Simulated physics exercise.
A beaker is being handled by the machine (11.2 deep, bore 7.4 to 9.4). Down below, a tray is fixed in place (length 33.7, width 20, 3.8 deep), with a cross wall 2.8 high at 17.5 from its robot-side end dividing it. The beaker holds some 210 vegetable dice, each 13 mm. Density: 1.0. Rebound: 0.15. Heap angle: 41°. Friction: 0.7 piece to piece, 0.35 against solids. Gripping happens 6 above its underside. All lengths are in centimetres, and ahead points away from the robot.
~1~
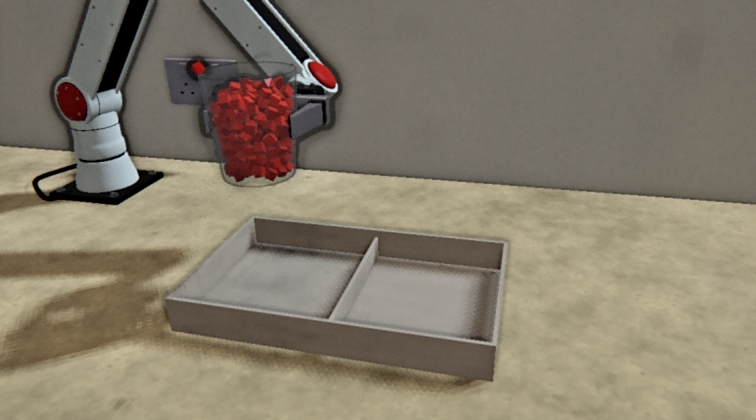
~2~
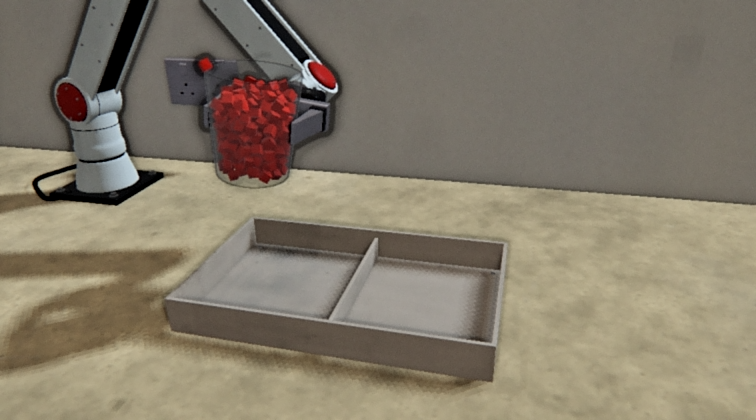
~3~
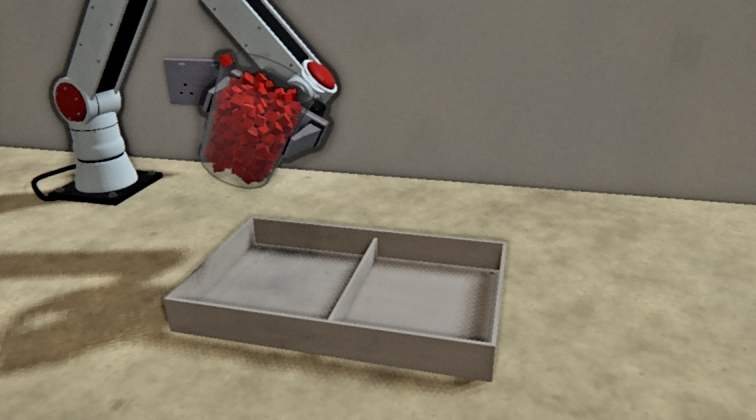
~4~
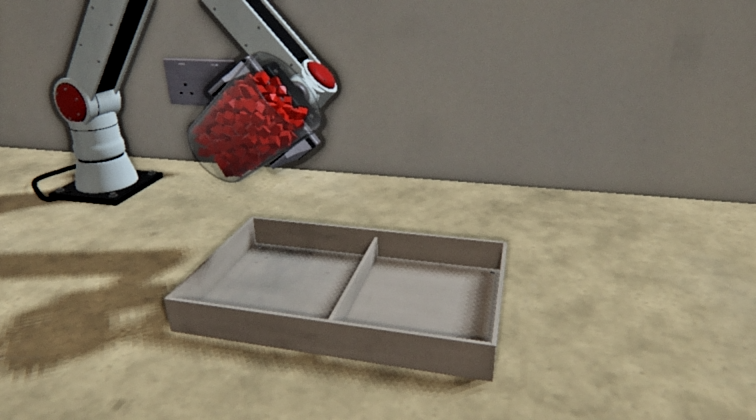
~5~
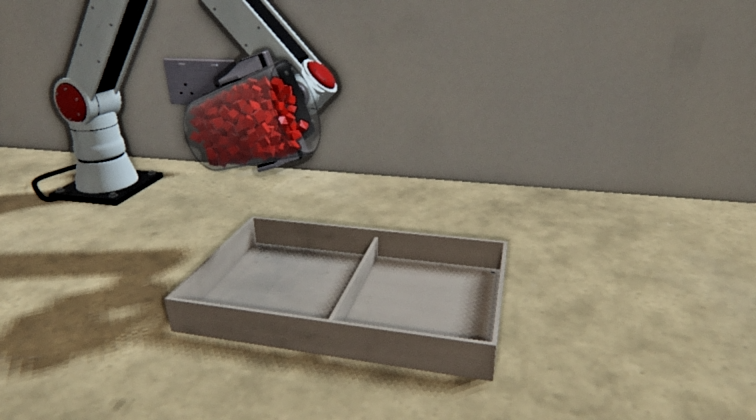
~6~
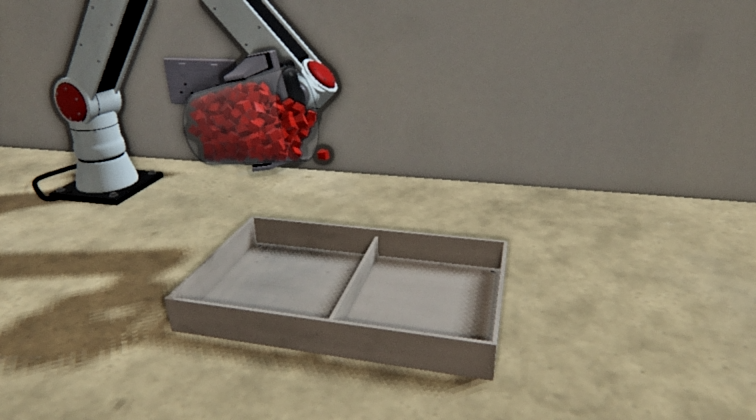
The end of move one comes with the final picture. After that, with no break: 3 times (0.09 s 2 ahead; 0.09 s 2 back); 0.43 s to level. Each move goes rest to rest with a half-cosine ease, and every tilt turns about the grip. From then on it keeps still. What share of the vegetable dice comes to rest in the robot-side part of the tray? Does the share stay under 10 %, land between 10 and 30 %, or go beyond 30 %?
It lands between 10 and 30 %.
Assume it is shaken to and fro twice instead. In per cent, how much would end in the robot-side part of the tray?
In that case, some 10 per cent.
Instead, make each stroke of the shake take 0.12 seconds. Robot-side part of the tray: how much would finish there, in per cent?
Roughly 10 percent would.
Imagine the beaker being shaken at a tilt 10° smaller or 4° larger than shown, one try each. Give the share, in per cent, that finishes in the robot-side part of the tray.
I'd expect close to 10 and then 15 per cent.
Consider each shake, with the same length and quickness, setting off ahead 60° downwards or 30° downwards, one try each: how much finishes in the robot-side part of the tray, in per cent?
Result: Approx. 5 % and 5 %, one try each.
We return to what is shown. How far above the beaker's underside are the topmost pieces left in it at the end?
Height at rest: Approx. 8.5 cm.
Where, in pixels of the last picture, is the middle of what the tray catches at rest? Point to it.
Approximately (379, 298) in pixels.
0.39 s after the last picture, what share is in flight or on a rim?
Around 9 per cent of the load.
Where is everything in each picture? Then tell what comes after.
The first picture shows beaker middle at (254, 125), level; upper third of the load around (252, 103), from x 200 to 285, top at y 70; 211 in the beaker.
The second picture shows beaker middle at (254, 126), tilted 8° forward; upper third of the load around (252, 104), from x 205 to 290, top at y 65.
The third picture shows beaker middle at (252, 125), tilted 27° forward; upper third of the load around (249, 105), from x 210 to 295, top at y 60.
The fourth picture shows beaker middle at (251, 124), tilted 52° forward; upper third of the load around (251, 106), from x 200 to 300, top at y 80.
The fifth picture shows beaker middle at (250, 123), tilted 71° forward; upper third of the load around (248, 105), from x 195 to 300, top at y 85.
The sixth picture shows beaker middle at (250, 122), tilted 79° forward; upper third of the load around (240, 106), from x 195 to 325, top at y 90; 211 in the beaker.
Then, 0.39 s later, tilted 79° forward, highest piece 22 above the table; 156 in the beaker, 24 in the far-side part, 11 in the robot-side part, 20 in flight or on a rim.
Then, 0.78 s later, tilted 33° forward, highest piece 24 above the table; 130 in the beaker, 49 in the far-side part, 31 in the robot-side part, 1 in flight or on a rim.
Then, 1.17 s later, level, highest piece 24 above the table; 130 in the beaker, 50 in the far-side part, 31 in the robot-side part.
Then, 2.22 s later, level, highest piece 24 above the table; 130 in the beaker, 50 in the far-side part, 31 in the robot-side part.
At rest, 130 in the beaker, 50 in the far-side part, 31 in the robot-side part. That is 15 % in the robot-side part of the tray.
